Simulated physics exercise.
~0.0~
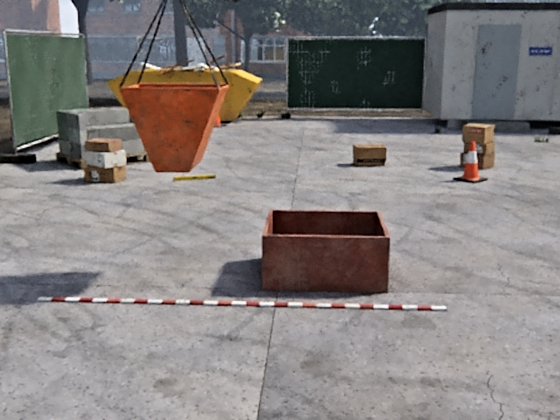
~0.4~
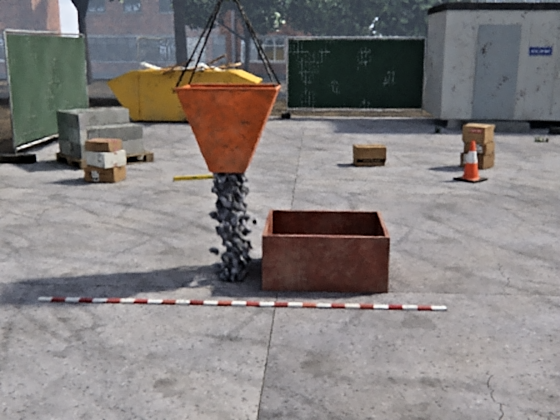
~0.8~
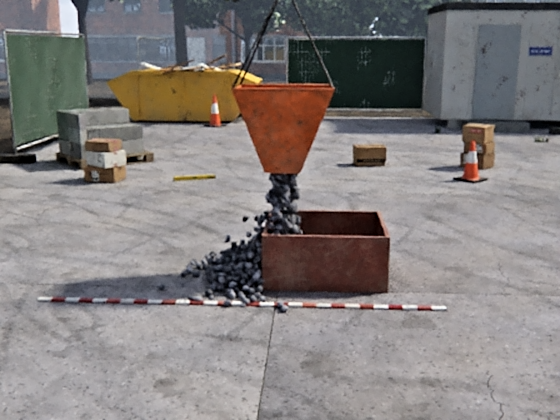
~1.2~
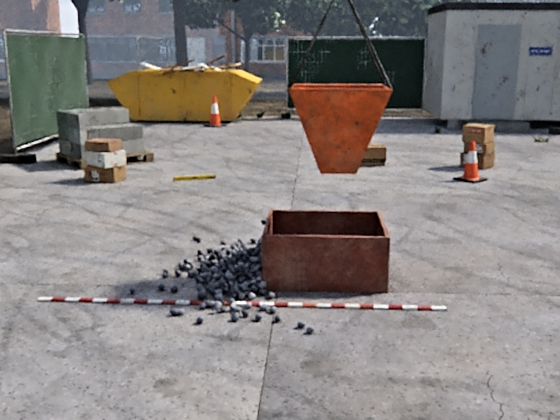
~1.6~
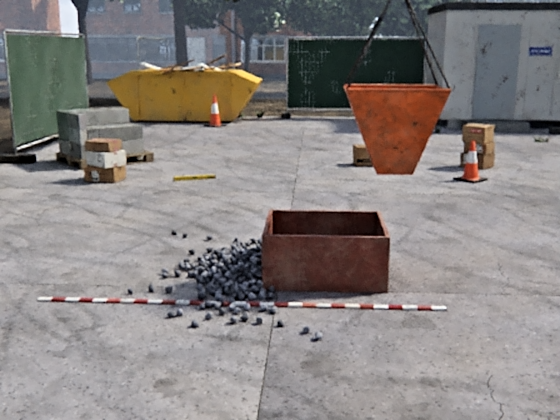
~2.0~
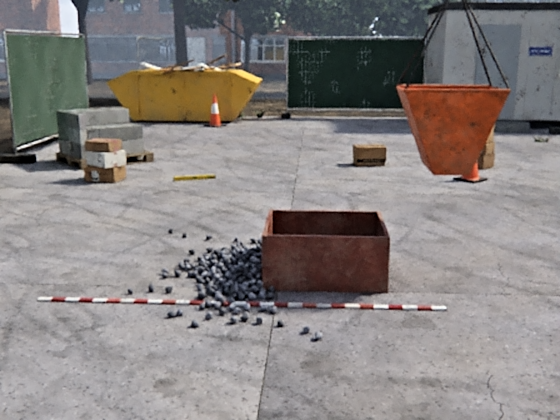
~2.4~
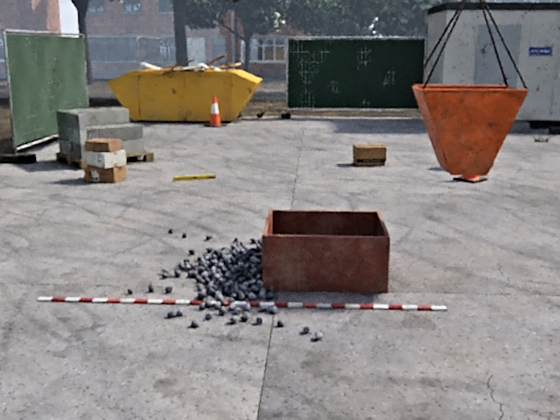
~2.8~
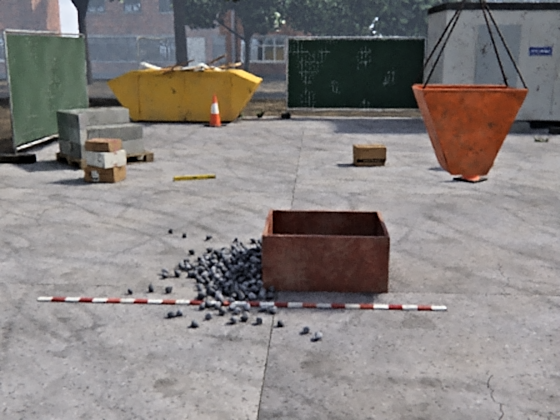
Orange hopper on cables moving right, pouring grey stones beside and into a rusty red bin, leaving a heap at its left.
